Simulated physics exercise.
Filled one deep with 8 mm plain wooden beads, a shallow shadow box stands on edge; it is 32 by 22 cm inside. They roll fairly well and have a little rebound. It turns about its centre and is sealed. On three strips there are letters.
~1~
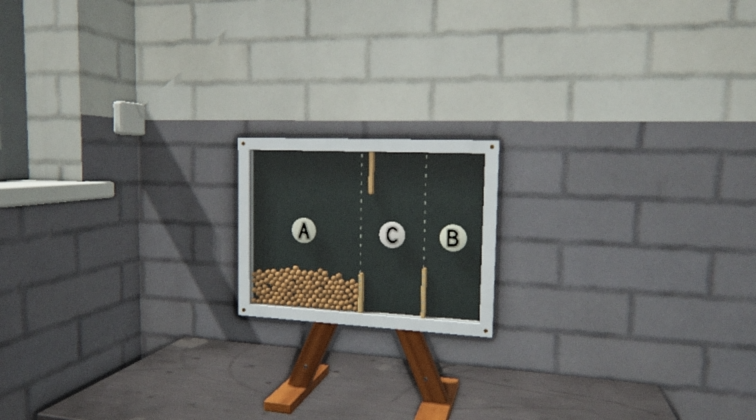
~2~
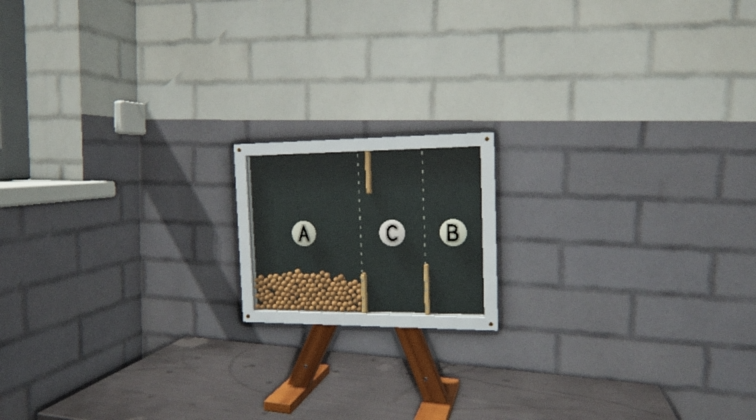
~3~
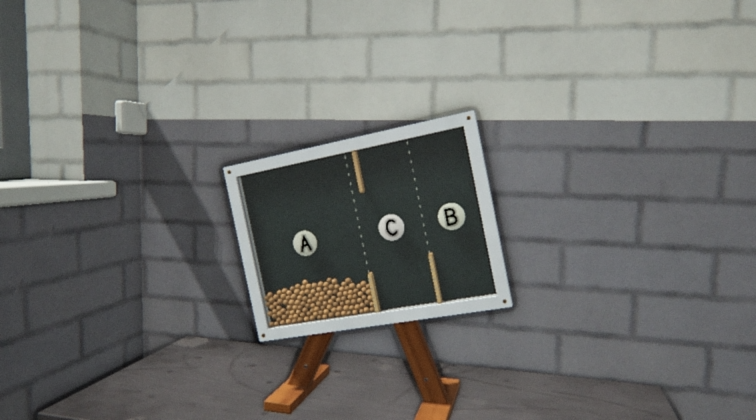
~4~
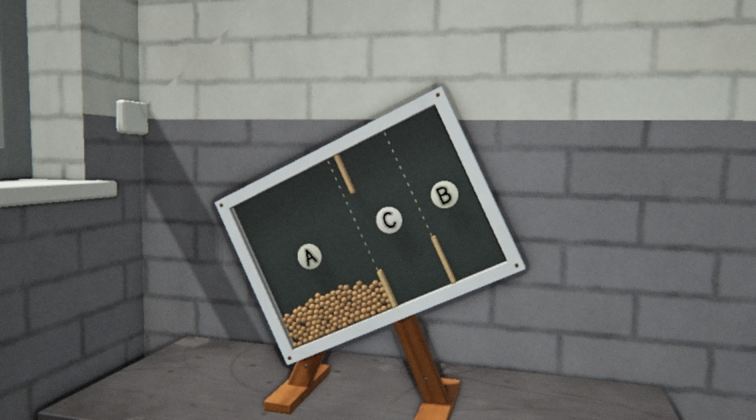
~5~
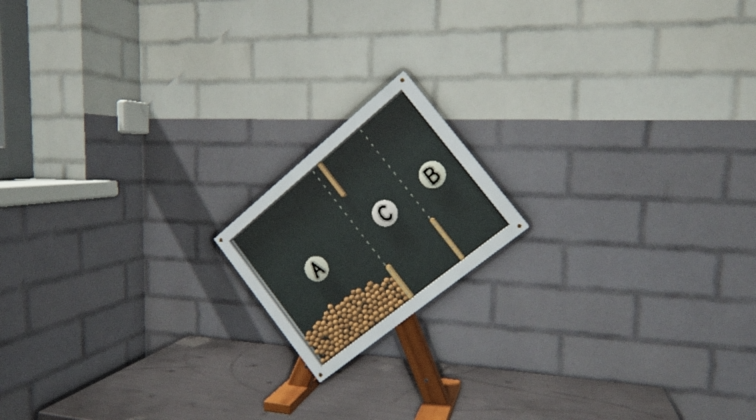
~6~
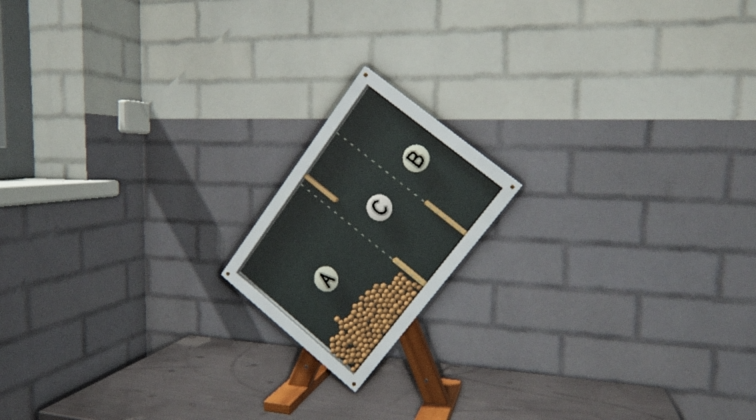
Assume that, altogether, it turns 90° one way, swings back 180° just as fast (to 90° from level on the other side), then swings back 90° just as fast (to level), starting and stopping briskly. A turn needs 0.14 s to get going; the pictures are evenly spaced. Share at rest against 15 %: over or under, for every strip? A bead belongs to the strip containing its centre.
A: Over; B: Over; C: Under.
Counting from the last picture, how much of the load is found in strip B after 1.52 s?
Roughly 65 percent.
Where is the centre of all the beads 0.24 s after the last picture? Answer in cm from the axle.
Position estimate: Right 7 cm, below 12 cm.
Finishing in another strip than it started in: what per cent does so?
Roughly 70 per cent.
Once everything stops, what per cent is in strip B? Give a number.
Share: Approx. 65 %.
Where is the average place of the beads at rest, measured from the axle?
Offset approx. 8 cm right, 8 cm below.
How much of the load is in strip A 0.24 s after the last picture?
I'd put it near 100 in a hundred.
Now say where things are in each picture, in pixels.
In the first frame, level; about 130 beads; beads' middle (304, 290); highest (296, 268); A (304, 231), B (453, 238), C (392, 235).
In the second frame, turned 3° anticlockwise; beads' middle (307, 293); highest (322, 273).
In the third frame, turned 13° anticlockwise; beads' middle (318, 302); highest (348, 281); wall ends (431, 255), (371, 275), (362, 191).
In the fourth frame, turned 26° anticlockwise; beads' middle (335, 312); highest (376, 284).
In the fifth frame, turned 40° anticlockwise; beads' middle (354, 318); highest (393, 280).
In the sixth frame, turned 54° anticlockwise; beads' middle (372, 321); highest (401, 275); A (326, 279), B (416, 158), C (379, 208).
Then, 0.24 s later than the last picture, it stands 90° anticlockwise; the beads' middle is 7 cm right of and 12 cm below the centre; A 100 %.
Then, 1.52 s later than the last picture, it stands 45° clockwise; the beads' middle is 4 cm right of and 9 cm below the centre; A 30 %, B 65 %, C 10 %.
Then, 1.81 s later than the last picture, it stands level; the beads' middle is 8 cm right of and 7 cm below the centre; A 30 %, B 65 %, C 10 %.
All still 2.9 s after it, it stands level; A 30 %, B 65 %, C 10 %.
